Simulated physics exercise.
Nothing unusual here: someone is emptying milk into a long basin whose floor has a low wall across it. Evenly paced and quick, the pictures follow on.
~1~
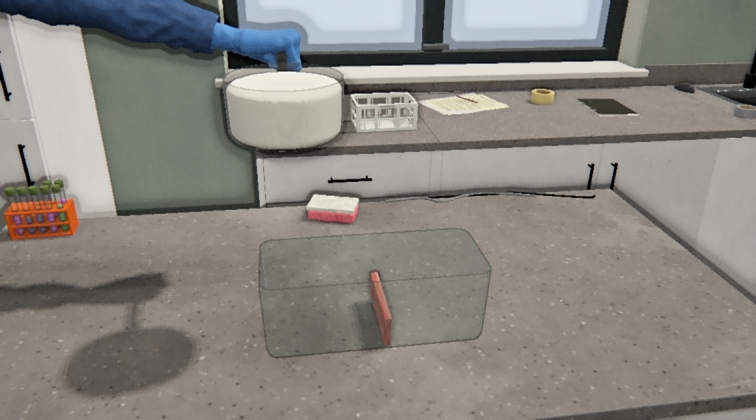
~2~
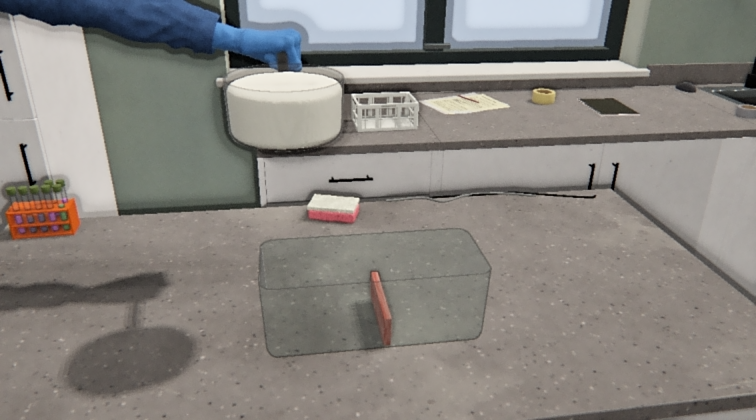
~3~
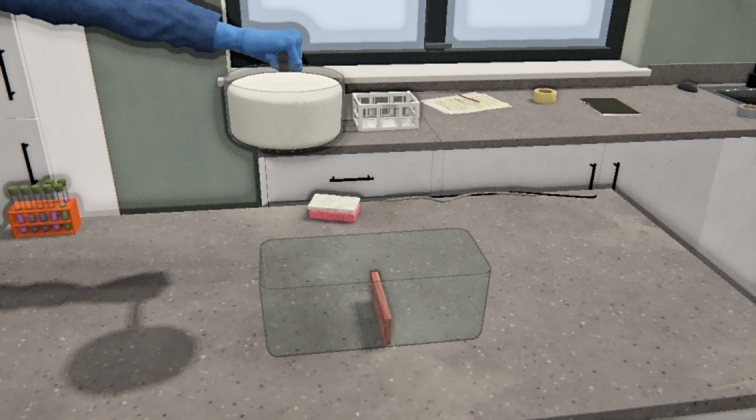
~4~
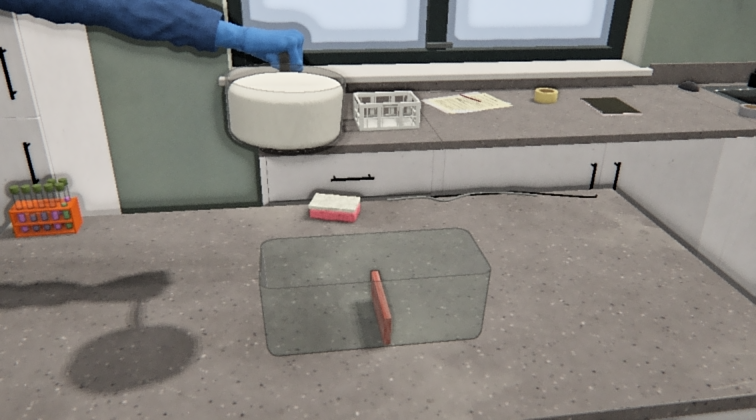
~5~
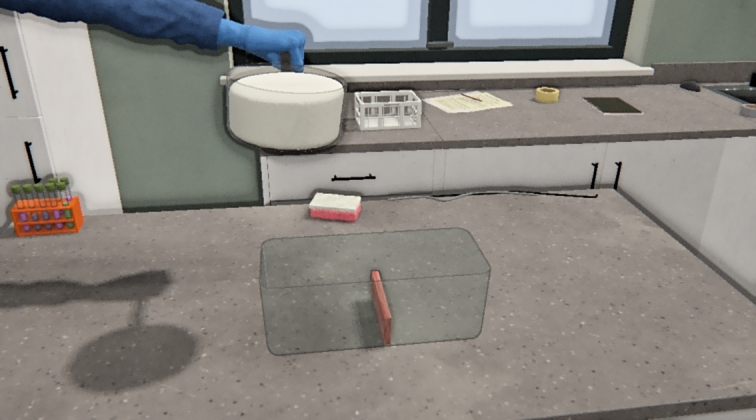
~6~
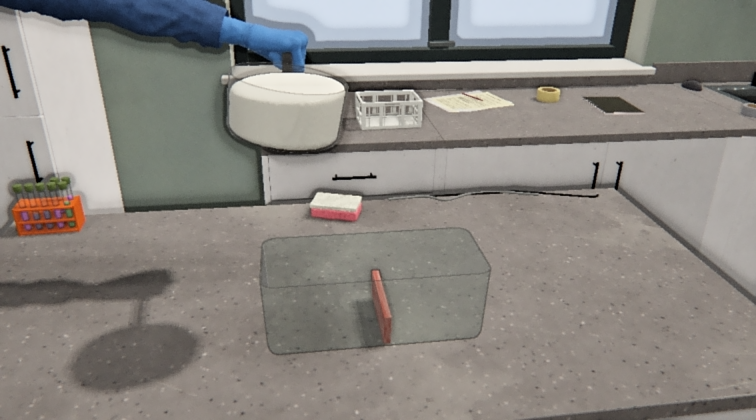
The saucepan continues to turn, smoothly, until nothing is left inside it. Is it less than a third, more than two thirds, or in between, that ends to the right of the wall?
Top band.
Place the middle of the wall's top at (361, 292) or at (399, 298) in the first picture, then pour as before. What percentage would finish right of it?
Try 1: About 95 percent; try 2: About 55 percent.
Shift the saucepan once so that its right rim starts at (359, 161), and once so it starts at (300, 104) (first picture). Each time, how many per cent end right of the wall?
You'd get around 75 per cent and then around 30 per cent.
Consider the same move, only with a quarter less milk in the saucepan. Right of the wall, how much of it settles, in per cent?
75 %.
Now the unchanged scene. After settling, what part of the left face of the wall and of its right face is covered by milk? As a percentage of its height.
20 per cent for the left part, 90 for the right.
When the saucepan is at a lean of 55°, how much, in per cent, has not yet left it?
It still holds close to 65 per cent at that lean.
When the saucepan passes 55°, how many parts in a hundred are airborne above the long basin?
Roughly 30 per cent.
A moment on, the saucepan is tipped part way and 65 per cent is still to pour, 1 is left of the wall and 4 right of it.
Next, the saucepan is tipped on its side and 17 per cent is still to pour, 2 is left of the wall and 59 right of it.
Then the saucepan is tipped on its side and 3 per cent is still to pour, 13 is left of the wall and 79 right of it.
Later the saucepan is tipped on its side and 0 per cent is still to pour, 21 is left of the wall and 77 right of it.
In the end 22 per cent lies left of the wall, 76 right of it and 1 outside.
